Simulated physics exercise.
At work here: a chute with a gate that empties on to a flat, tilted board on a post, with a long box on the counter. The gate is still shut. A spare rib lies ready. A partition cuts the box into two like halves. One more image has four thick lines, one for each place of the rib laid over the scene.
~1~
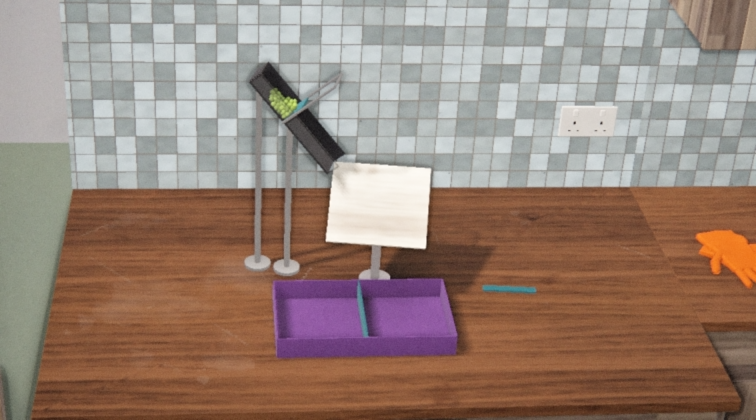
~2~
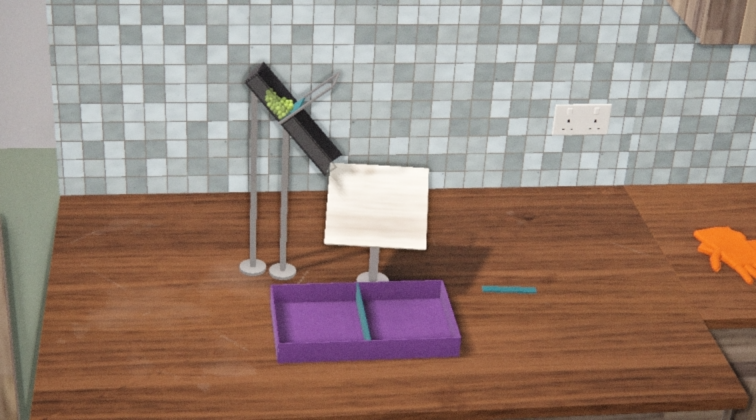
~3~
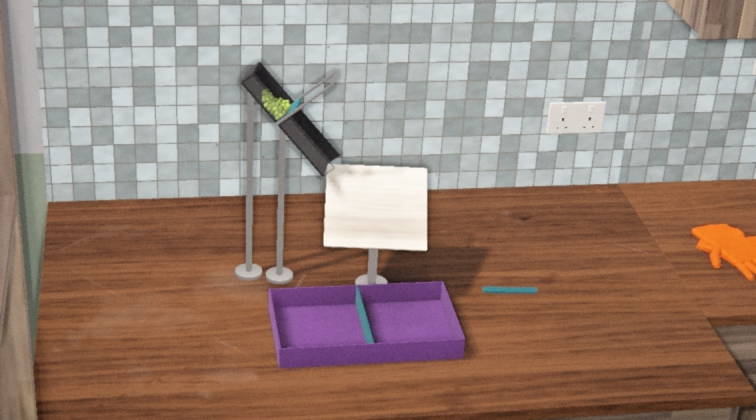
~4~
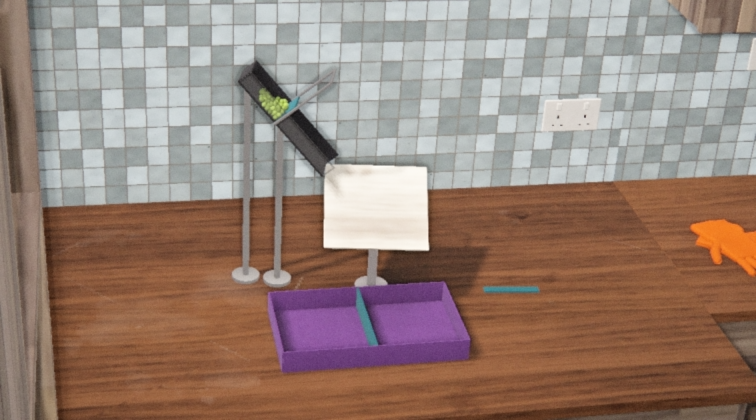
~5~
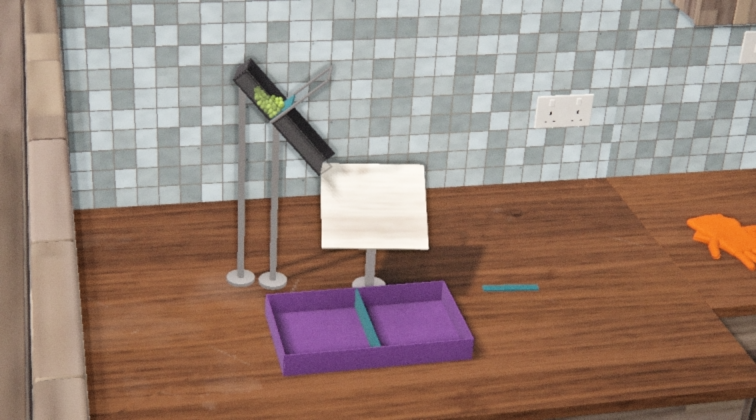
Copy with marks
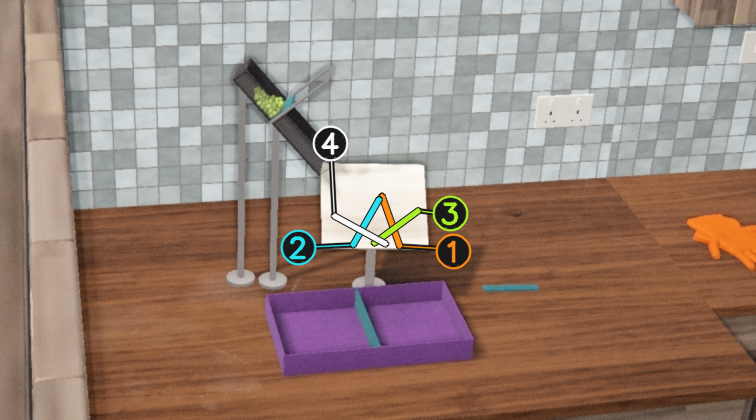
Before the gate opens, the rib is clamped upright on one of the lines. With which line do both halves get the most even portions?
3 is best.
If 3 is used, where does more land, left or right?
Left.
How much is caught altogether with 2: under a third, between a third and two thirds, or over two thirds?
Line 2 gives over two thirds.
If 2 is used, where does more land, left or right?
The left half.
On the marked copy, line 1 from (382, 196) to (399, 246); line 2 from (379, 199) to (353, 244); line 3 from (418, 210) to (374, 242); line 4 from (334, 216) to (385, 243).
For line 1, of what is caught, about a quarter in the left half, most in the right.
For line 2, of what is caught, nearly all in the left half, a small part in the right.
For line 3, of what is caught, about two thirds in the left half, about a third in the right.
For line 4, of what is caught, none in the left half, all in the right.
